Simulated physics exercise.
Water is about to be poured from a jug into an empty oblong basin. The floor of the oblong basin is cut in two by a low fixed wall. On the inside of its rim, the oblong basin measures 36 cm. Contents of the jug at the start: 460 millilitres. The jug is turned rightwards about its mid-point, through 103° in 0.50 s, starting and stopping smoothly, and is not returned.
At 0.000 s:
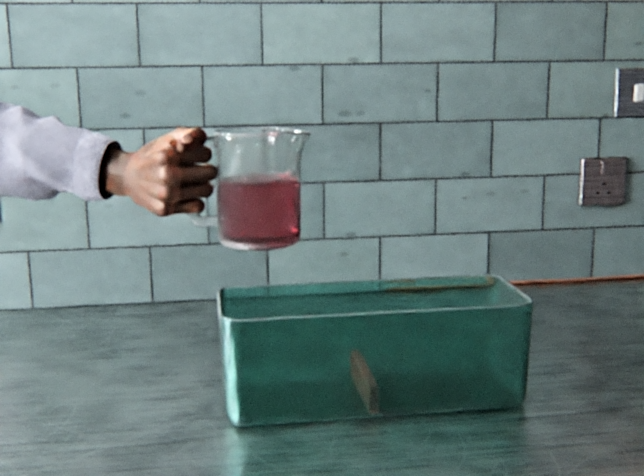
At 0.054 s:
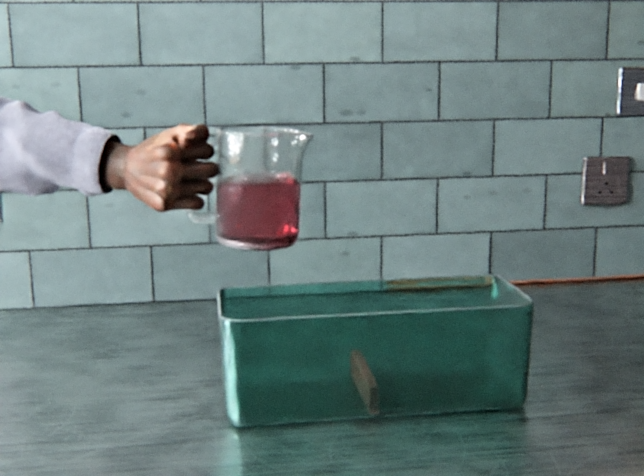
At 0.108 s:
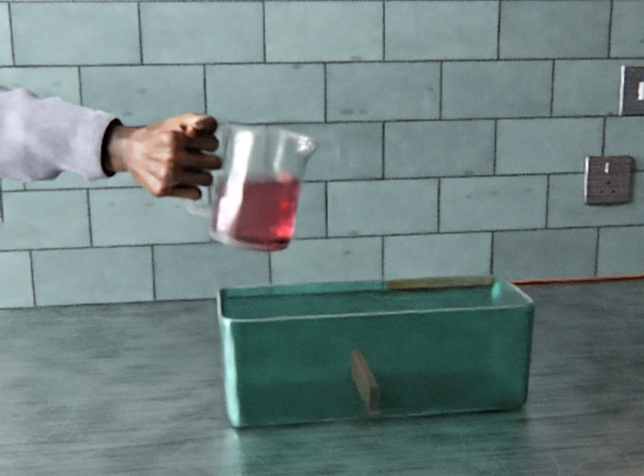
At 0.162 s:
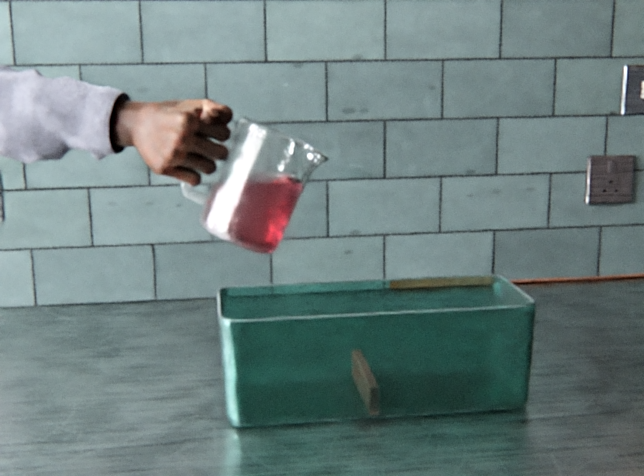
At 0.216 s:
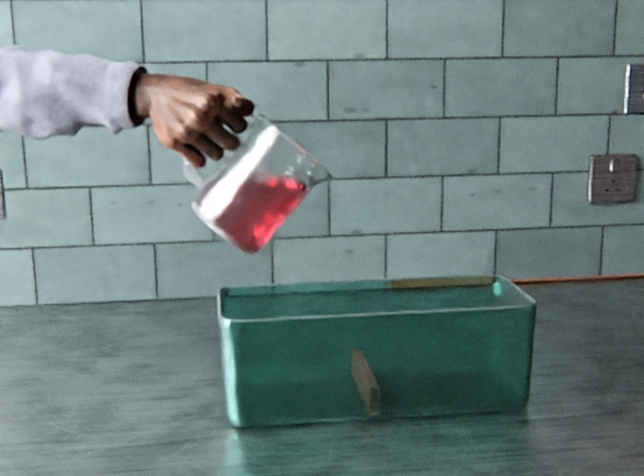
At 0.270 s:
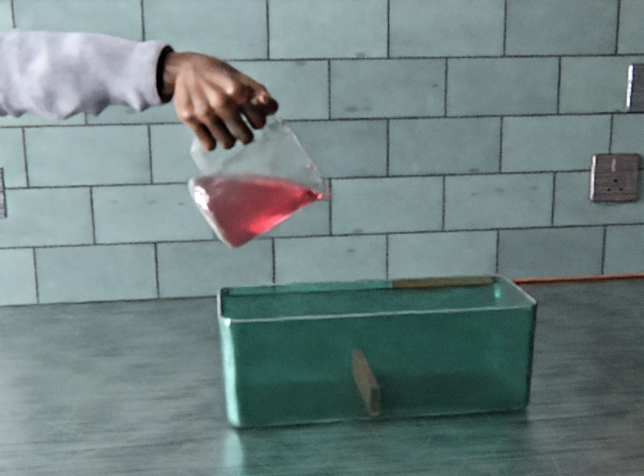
A hand holding a clear jug of pinkish-red liquid above a green oblong basin, smoothly tilting it steeply to the right.
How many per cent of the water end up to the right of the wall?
About 83 per cent.
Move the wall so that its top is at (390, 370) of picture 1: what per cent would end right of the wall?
Then it comes to around 25 per cent.
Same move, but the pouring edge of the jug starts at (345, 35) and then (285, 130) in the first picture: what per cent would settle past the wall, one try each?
About 80 %, then about 25 %.
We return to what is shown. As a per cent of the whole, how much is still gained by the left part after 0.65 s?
Close to 7% of the whole.
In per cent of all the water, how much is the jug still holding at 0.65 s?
Close to 22 percent of the whole amount.
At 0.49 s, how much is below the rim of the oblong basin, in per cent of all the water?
About 12%.
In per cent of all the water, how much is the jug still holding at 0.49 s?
62 %.
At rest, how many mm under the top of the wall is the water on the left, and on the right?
Left about 32 mm, while the right is about 18 mm.
After 0.49 s the tilt is 103° and 62 per cent is still to pour, 9 is left of the wall and 3 right of it.
After 0.65 s the tilt is 103° and 22 per cent is still to pour, 9 is left of the wall and 51 right of it.
After 0.82 s the tilt is 103° and 6 per cent is still to pour, 11 is left of the wall and 76 right of it.
After 1.00 s the tilt is 103° and 1 per cent is still to pour, 14 is left of the wall and 83 right of it.
In the end 16 per cent lies left of the wall, 83 right of it and 1 outside.
